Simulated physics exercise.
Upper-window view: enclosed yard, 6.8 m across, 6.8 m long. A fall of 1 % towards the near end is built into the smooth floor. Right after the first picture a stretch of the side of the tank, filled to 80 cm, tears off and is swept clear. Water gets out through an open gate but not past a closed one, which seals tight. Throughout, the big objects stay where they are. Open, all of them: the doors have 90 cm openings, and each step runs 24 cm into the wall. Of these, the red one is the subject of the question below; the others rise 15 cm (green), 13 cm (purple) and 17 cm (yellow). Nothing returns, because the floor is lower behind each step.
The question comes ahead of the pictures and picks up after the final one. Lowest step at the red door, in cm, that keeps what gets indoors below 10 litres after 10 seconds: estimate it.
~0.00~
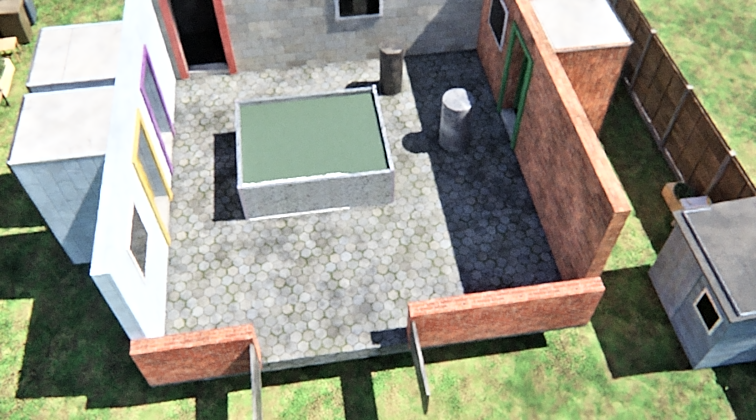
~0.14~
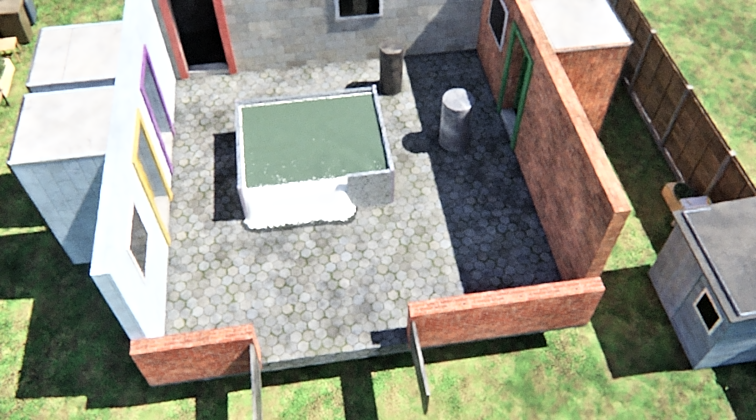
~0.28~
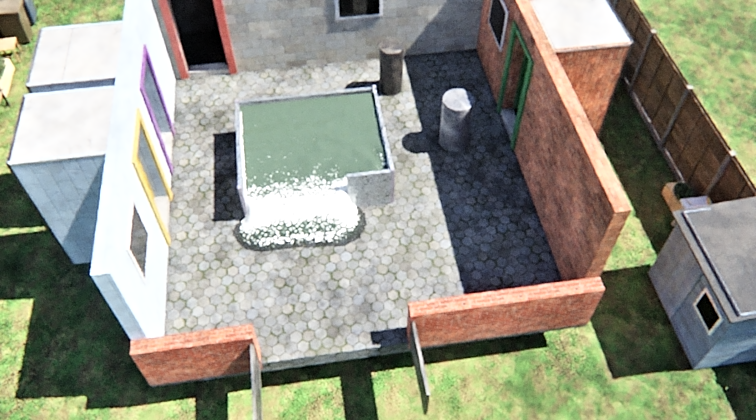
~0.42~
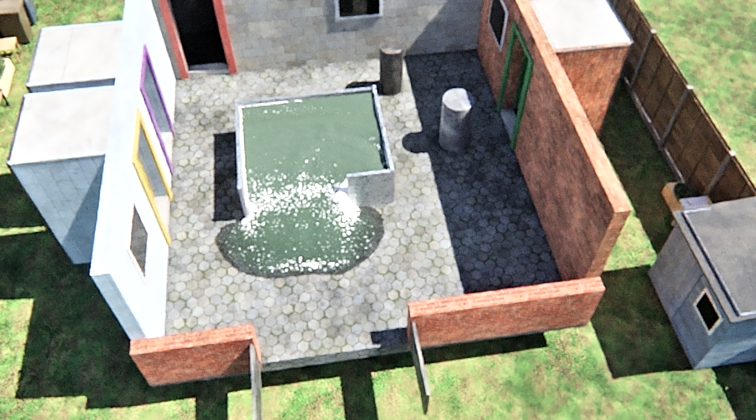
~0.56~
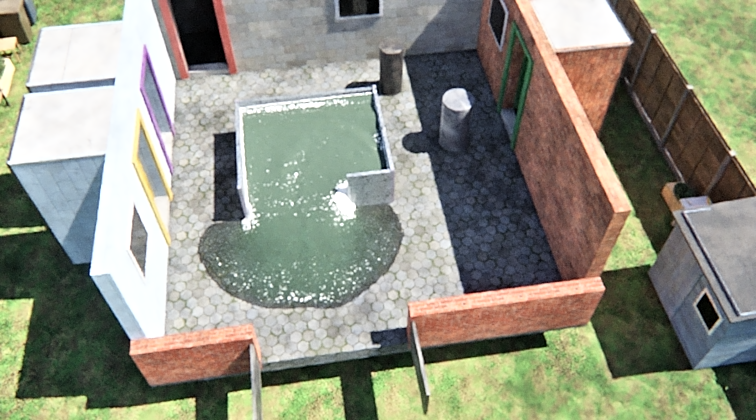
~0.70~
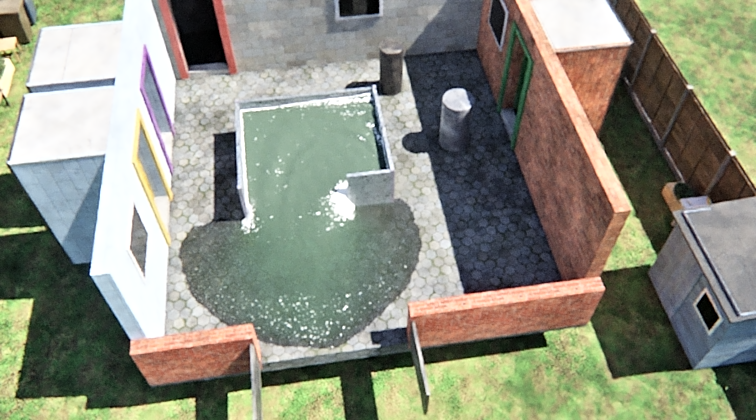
My estimate is 9.5 cm.
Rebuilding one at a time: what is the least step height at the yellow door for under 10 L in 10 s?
Door yellow, min height approx. 5.5 cm.
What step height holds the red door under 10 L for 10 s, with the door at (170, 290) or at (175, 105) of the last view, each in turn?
About 26 and 8.5 cm.
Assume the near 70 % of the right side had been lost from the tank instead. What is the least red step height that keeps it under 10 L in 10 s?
Then the minimum is about 11.0 cm.
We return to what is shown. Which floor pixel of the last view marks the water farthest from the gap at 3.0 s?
Pixel close to (565, 307).
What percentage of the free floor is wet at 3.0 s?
I'd say near 35 percent.
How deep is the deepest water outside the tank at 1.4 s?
Close to 42 centimetres.
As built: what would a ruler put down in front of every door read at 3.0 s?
In cm: Green 0, red 0, purple 0, yellow 6.
After 1.4 s water covers 30 % of the floor, deepest (42 cm) near (243, 352); it has not reached the red door.
After 3.0 s water covers 35 % of the floor, deepest (32 cm) near (164, 363); it has not reached the red door.
After 10.0 s water covers 85 % of the floor, deepest (9 cm) near (164, 363); 6 cm at the red door, 1 litre in over its 13 cm step.
At the red door as built, the water arrived by 4.9 s and peaked near 13 cm at 5.8 s.
Run again over the same 10 s with other heights there, 24 litres in over 8 cm, 4 litres over 11 cm. The limit of 10 litres is kept from about 9.5 cm up.
